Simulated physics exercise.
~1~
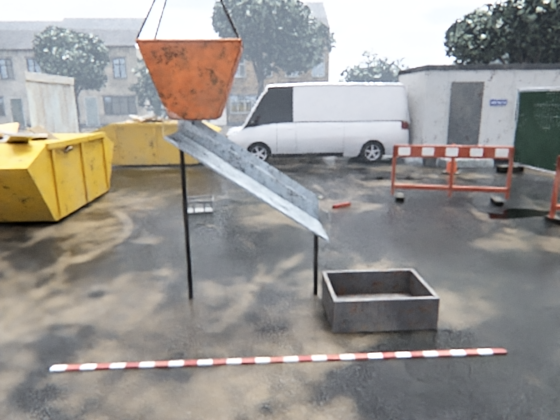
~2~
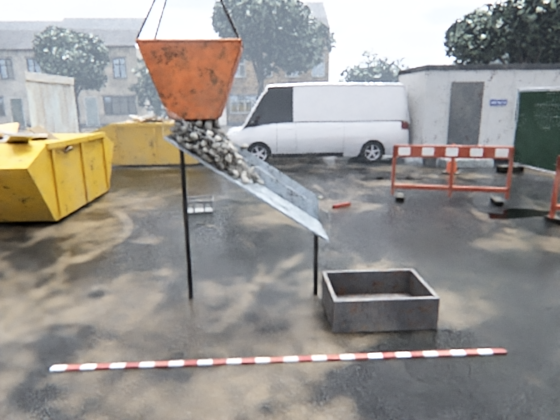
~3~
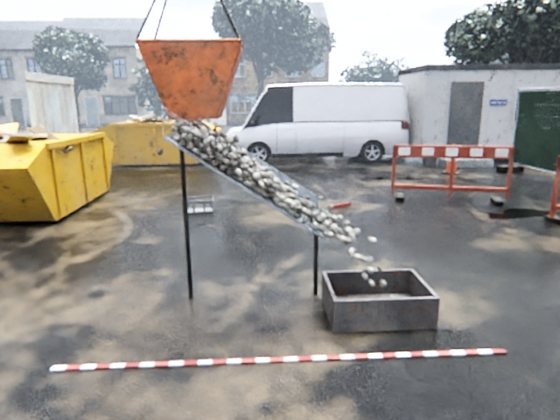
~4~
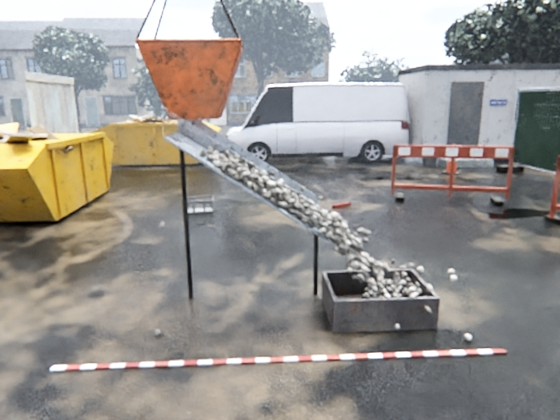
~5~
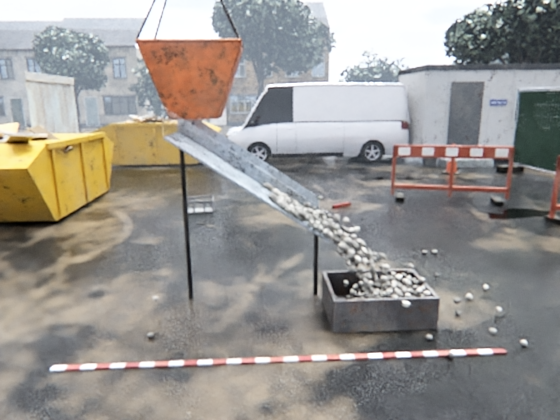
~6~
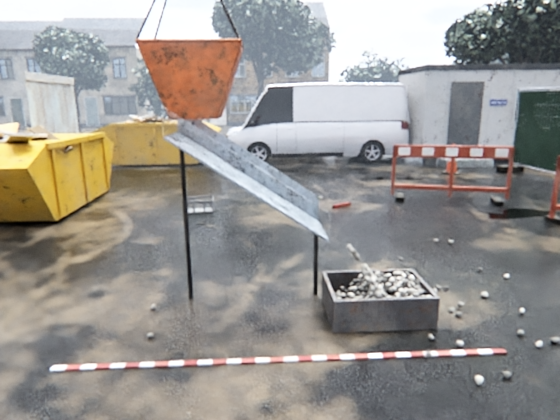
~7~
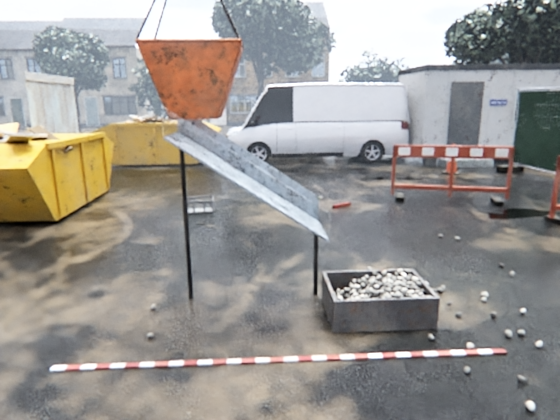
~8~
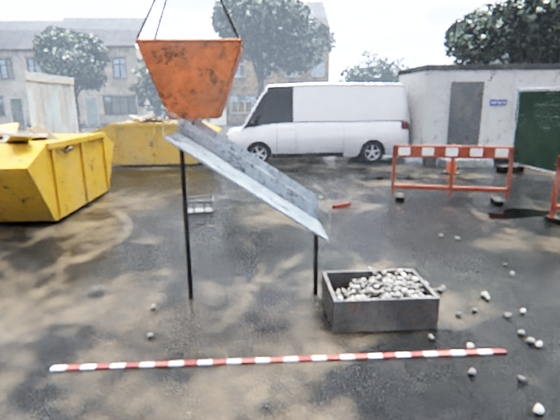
At first, an orange hopper hangs motionless above a bare, sloping metal chute in a wet yard, with a yellow skip to the left, a white van behind and an empty grey bin below. Pale, rounded stones then pour from the hopper onto the top of the chute. They slide down to the right in a thick stream, and the first ones drop off the lower end into the bin. As the chute gradually clears, the bin fills and some stones scatter across the ground to the right. Finally, the chute is empty, most stones lie heaped in the bin, and a few strays rest beyond it.
